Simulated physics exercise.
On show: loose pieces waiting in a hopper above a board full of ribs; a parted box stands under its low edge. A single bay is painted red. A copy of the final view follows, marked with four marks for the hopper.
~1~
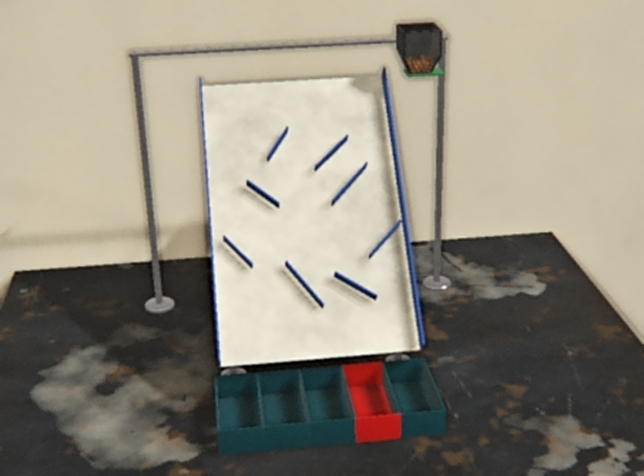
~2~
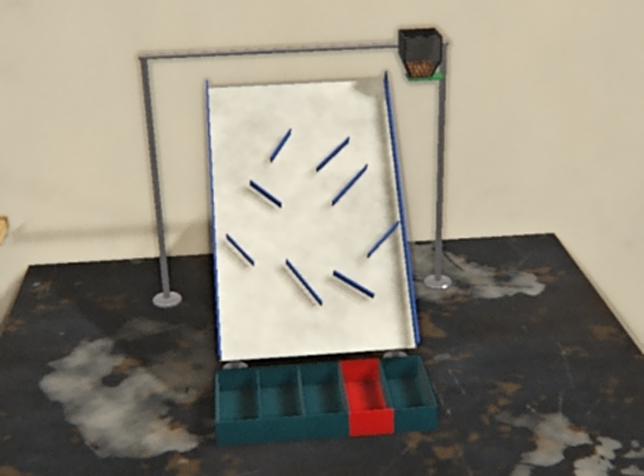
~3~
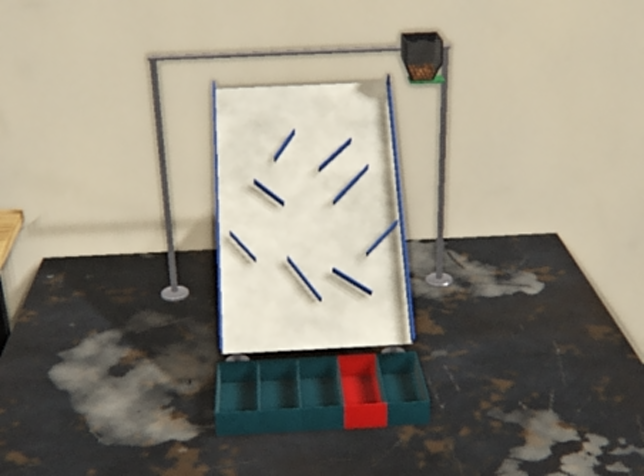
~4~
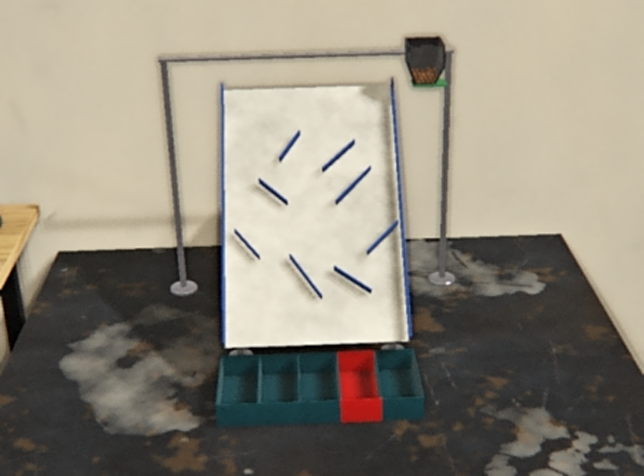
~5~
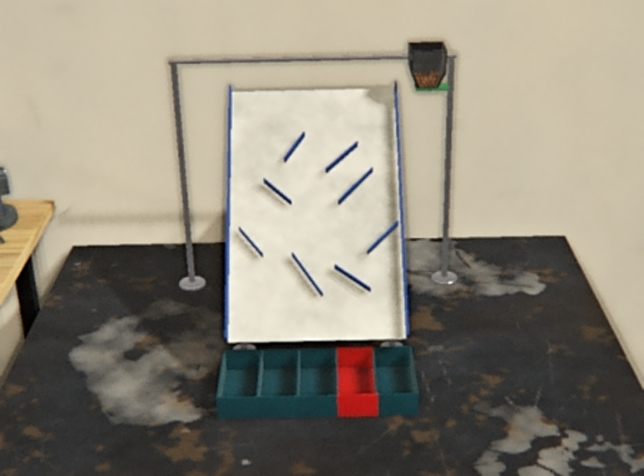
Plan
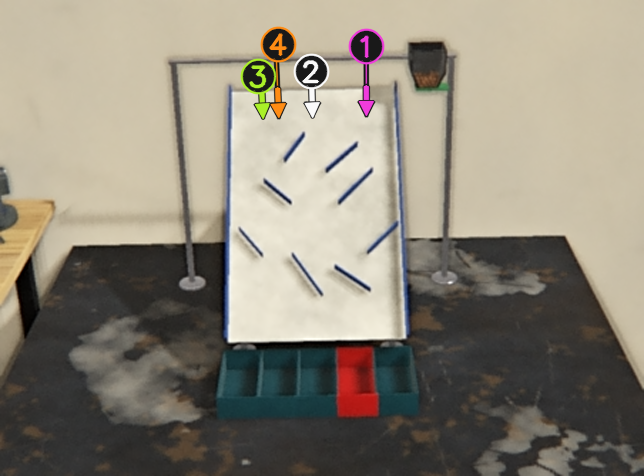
On a stained dark tabletop, a ribbed white board stands above teal bays, one red, the hopper staying shut as the view shifts.
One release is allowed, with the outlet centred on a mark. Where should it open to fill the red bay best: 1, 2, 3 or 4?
Take 2.
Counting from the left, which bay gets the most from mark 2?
The fourth from the left.
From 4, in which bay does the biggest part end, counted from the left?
The fourth from the left.
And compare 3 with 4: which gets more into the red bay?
4.
On the marked copy, mark 1 meets the board at (366, 110); mark 2 meets the board at (312, 112); mark 3 meets the board at (262, 113); mark 4 meets the board at (278, 112).
With 1, close to a third in the red bay, close to half in other bays, only a few held on the board, a small share outside the box.
With 2, close to two thirds in the red bay, close to a quarter in other bays, a small share outside the box.
With 3, close to a quarter in the red bay, close to two thirds in other bays, a small share outside the box.
With 4, close to a third in the red bay, close to a third in other bays, close to a quarter outside the box.
